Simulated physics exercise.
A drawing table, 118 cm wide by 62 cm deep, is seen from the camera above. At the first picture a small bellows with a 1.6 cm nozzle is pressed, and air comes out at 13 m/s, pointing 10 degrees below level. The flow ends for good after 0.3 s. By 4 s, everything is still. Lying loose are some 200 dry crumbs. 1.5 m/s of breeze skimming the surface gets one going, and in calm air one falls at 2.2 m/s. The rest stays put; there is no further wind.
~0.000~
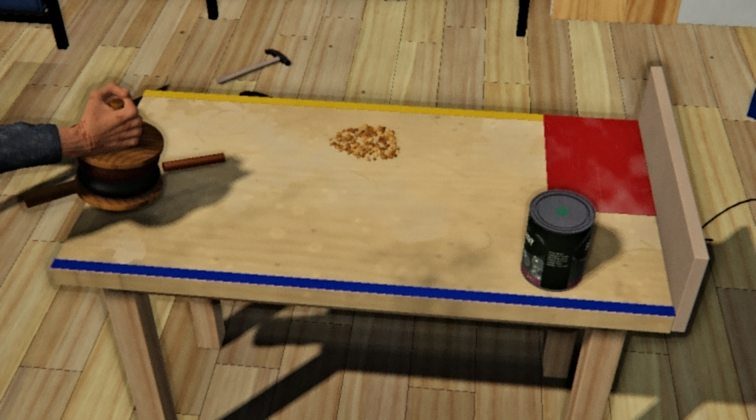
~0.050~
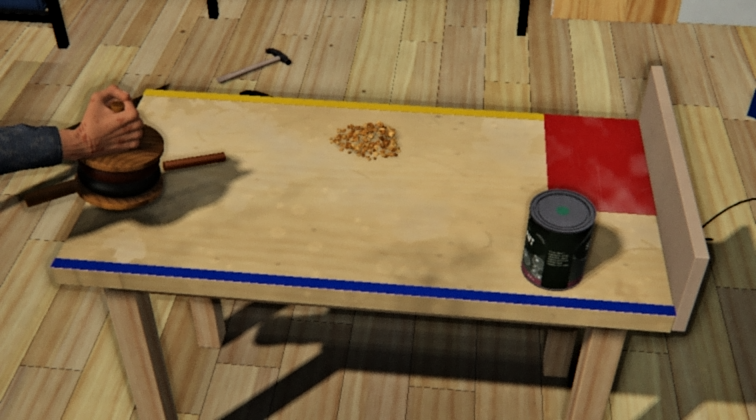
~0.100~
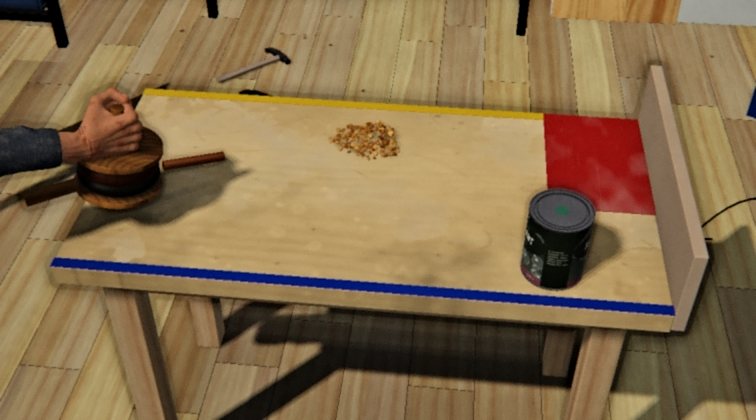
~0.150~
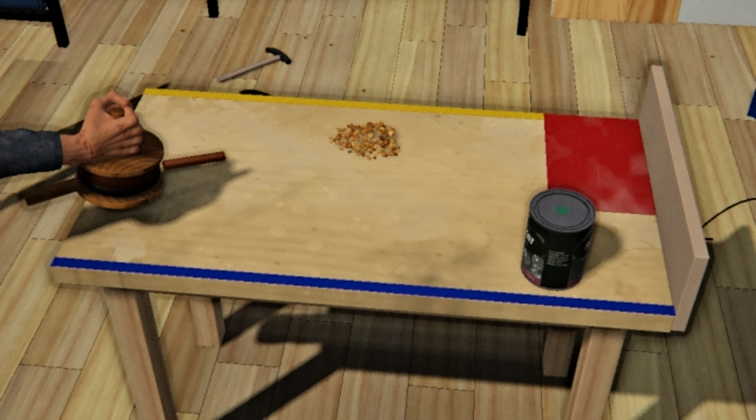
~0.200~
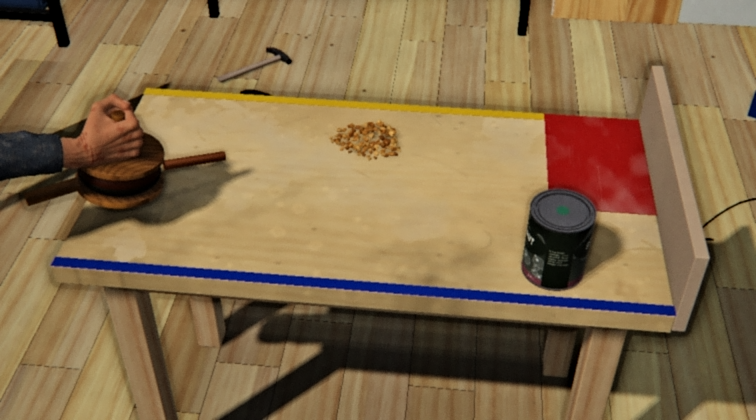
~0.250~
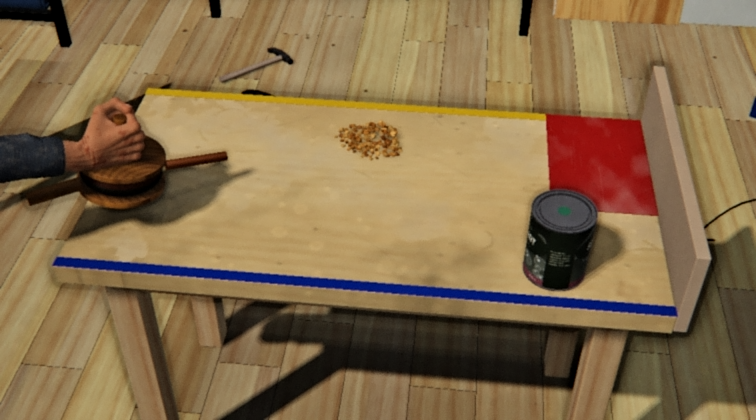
A hand pressed down on a small wooden bellows at the left of a drawing table, while the little heap of dry crumbs near the yellow edge barely stirred and the dark tin stayed still.
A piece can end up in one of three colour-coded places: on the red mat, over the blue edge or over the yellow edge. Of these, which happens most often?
Mostly yellow.
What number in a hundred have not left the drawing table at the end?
About 60 % of them are still there at the end.
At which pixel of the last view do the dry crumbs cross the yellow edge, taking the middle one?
I'd say roughly (443, 108).
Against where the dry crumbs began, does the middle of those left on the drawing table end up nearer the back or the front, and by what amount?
I'd say backward, around 5 cm.
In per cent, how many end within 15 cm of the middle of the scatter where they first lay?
Share: Around 10 %.
After 0.8 s, 0 % are on the red mat, 0 % over the blue edge and 43 % over the yellow edge; the middle of those left on the top is near (478, 132); 58 % are gone or lie where they will stay.
After 1.3 s, 2 % are on the red mat, 0 % over the blue edge and 45 % over the yellow edge; the middle of those left on the top is near (471, 131); 100 % are gone or lie where they will stay.
After 2.2 s, 2 % are on the red mat, 0 % over the blue edge and 45 % over the yellow edge; the middle of those left on the top is near (471, 131); 100 % are gone or lie where they will stay.
After 4.0 s, at the end, 2 % are on the red mat, 0 % over the blue edge and 45 % over the yellow edge; the middle of those left on the top is near (471, 131).
